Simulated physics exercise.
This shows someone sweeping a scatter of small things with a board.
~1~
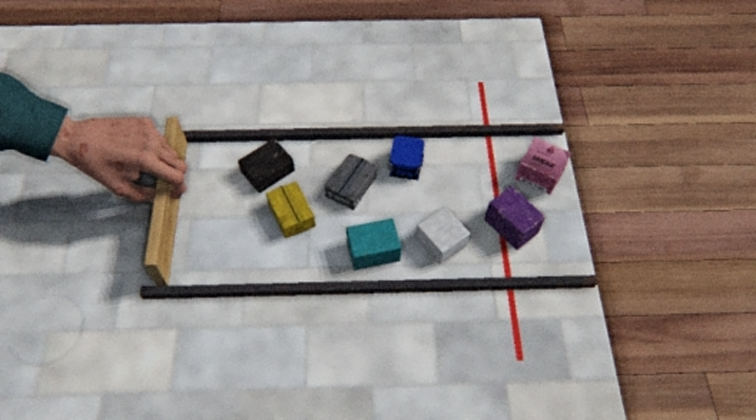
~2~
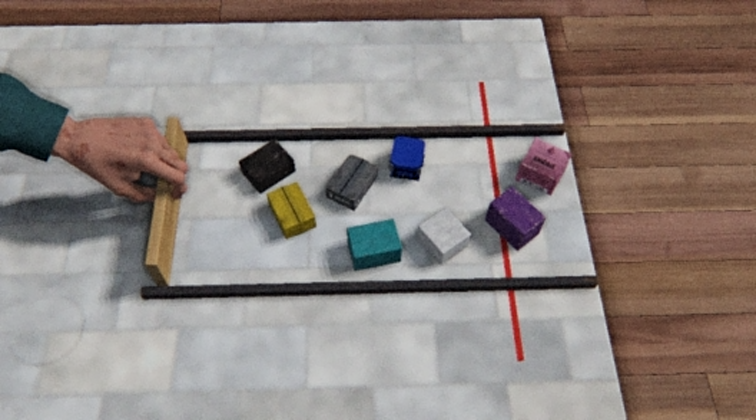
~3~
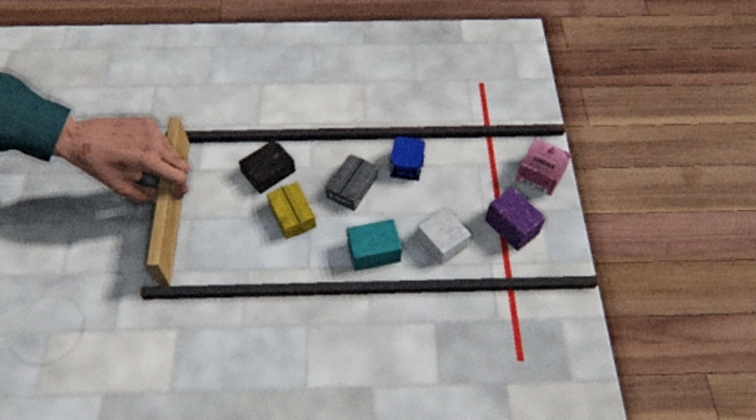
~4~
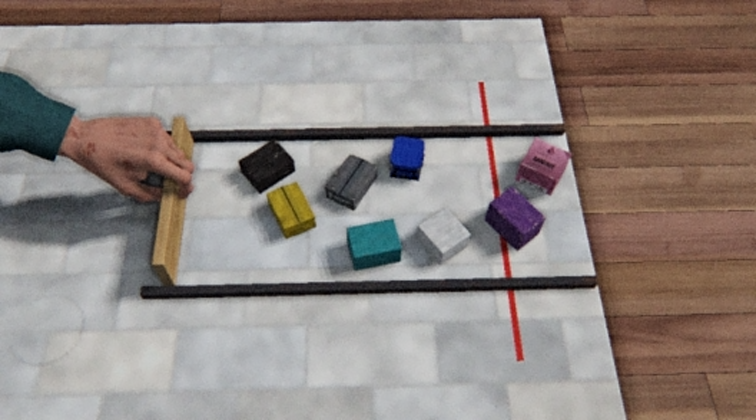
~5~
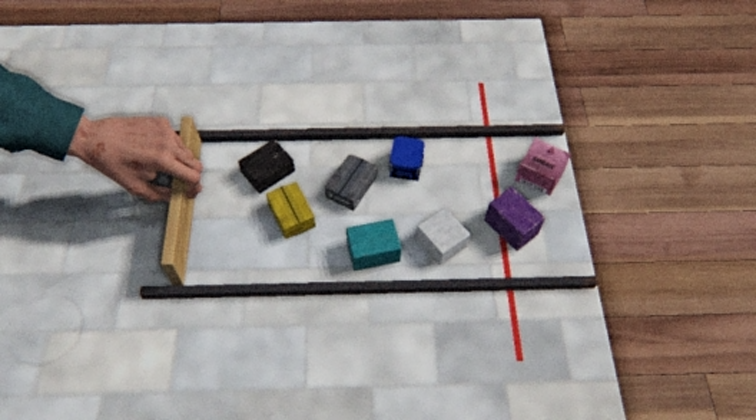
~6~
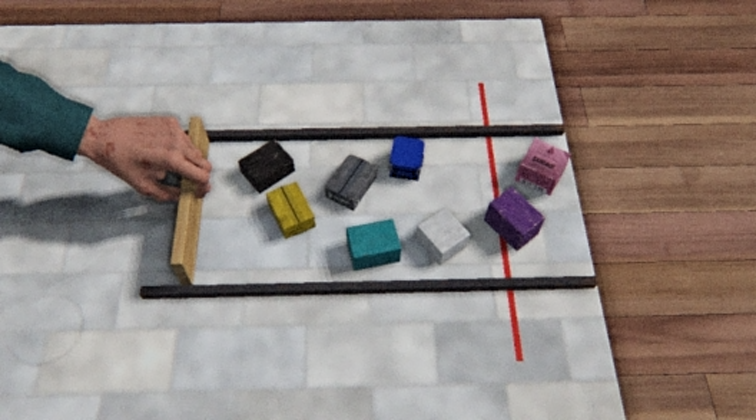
On a pale tiled surface with wooden planks to the right, seen from above at a slight angle, two dark rails run left to right, crossed by a red line near their right end. Between them lie black, yellow, grey, blue, teal, white, purple and pink blocks. A green-sleeved hand holds a wooden board still at the left, then slides it slightly right, touching no blocks, while the camera stays fixed.
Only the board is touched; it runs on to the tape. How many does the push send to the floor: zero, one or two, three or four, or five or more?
In the end the number that fall off is one or two.
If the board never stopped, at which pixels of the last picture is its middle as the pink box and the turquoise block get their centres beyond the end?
Its middle is around (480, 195) and around (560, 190).
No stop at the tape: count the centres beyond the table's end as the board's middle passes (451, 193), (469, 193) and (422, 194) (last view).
In that order 0, 0 and 0.
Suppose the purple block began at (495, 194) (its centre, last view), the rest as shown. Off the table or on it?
The purple block remains up.
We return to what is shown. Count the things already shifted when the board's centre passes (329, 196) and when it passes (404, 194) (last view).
The counts are 4 and 6.
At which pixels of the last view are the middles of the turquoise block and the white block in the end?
About (531, 248), and the other about (562, 221).
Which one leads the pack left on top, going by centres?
The purple block ends nearest.
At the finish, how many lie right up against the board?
The number is 3.
A little later, none off yet; pink box at rest near (543, 167); purple block at rest near (514, 219); white block at rest near (442, 236).
Next, none off yet; pink box at rest near (543, 167); purple block at rest near (514, 219); white block moving near (448, 236).
Later still, none off yet; pink box moving near (552, 166); purple block shifted about its own width near (551, 206); white block shifted well along near (523, 224).
When it is over, the number that fall off is one or two; down, pink box.
